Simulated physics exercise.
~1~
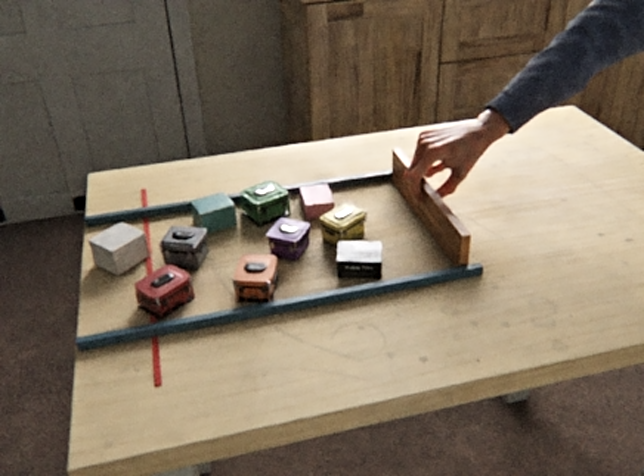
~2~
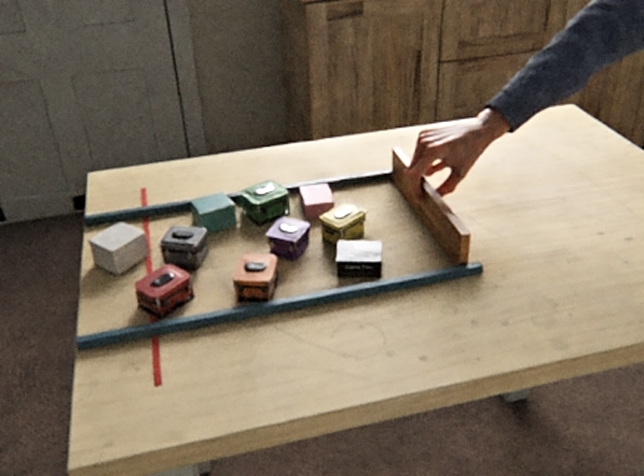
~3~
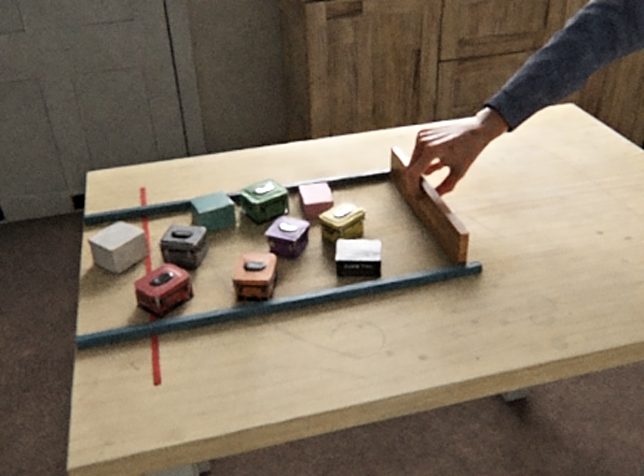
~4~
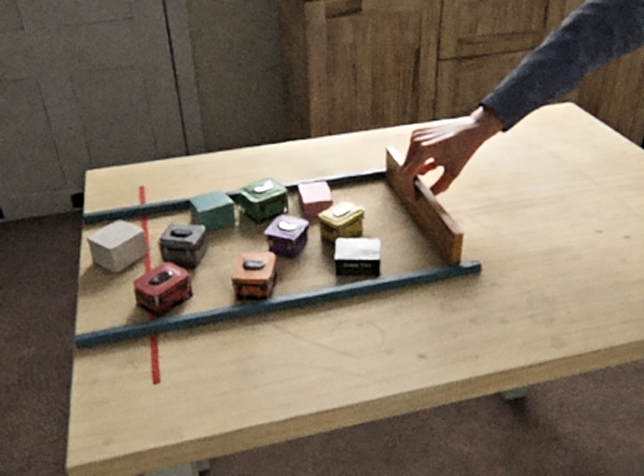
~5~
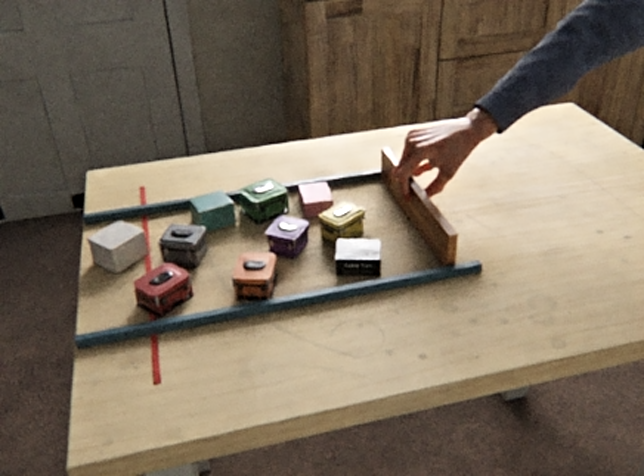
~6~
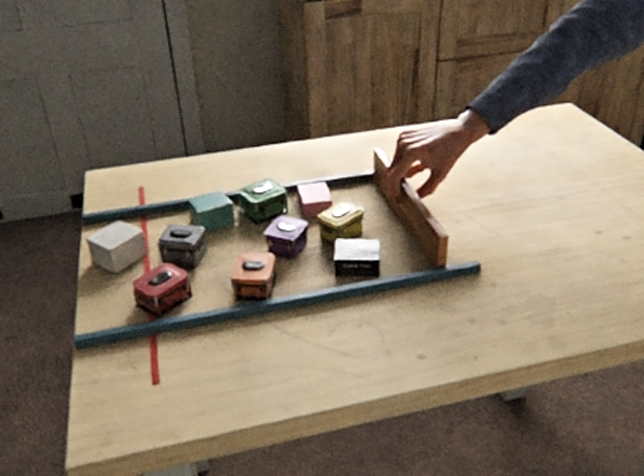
A hand slid an upright wooden board a short way left along a tabletop between two blue strips, while the colorful little cases and blocks in front of it stayed where they were.
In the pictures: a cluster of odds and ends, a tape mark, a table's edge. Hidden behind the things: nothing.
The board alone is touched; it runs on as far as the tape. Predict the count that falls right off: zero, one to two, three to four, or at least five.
The pieces that topple off will total three or four.
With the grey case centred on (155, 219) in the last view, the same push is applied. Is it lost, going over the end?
In that case the grey case drops away.
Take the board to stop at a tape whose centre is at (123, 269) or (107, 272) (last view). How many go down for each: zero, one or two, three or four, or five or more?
More than four; five or over.
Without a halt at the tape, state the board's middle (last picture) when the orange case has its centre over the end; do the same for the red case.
Points: About (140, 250) and about (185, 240).
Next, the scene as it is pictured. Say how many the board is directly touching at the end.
Well, it touches 4.
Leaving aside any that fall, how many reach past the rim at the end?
Count: 3.
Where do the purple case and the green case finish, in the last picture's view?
Final positions - purple case around (129, 276), green case around (90, 225).
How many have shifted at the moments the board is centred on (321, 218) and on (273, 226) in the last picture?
By the first moment it's 5, by the second it's 7.
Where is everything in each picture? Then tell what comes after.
In the first frame, white block (120, 248); red case (164, 292); grey case (185, 248); board (427, 204); tape (149, 267).
In the second frame, red case (164, 291); purple case (289, 239).
In the third frame, grey case (184, 246); orange case (256, 277).
In the fourth frame, white block (118, 246); pink block (315, 199).
In the fifth frame, red case (163, 289); board (414, 203).
In the sixth frame, white block (118, 247); red case (162, 290); grey case (183, 245); board (407, 204); tape (147, 265).
Soon after, none off yet; white block at rest near (118, 247); red case at rest near (162, 290); grey case at rest near (183, 245).
Then, none off yet; white block at rest near (115, 247); red case moved about its own width near (124, 296); grey case moved a little near (166, 249).
At rest, the number that fall off is three or four; fallen, turquoise block, red case and white block.
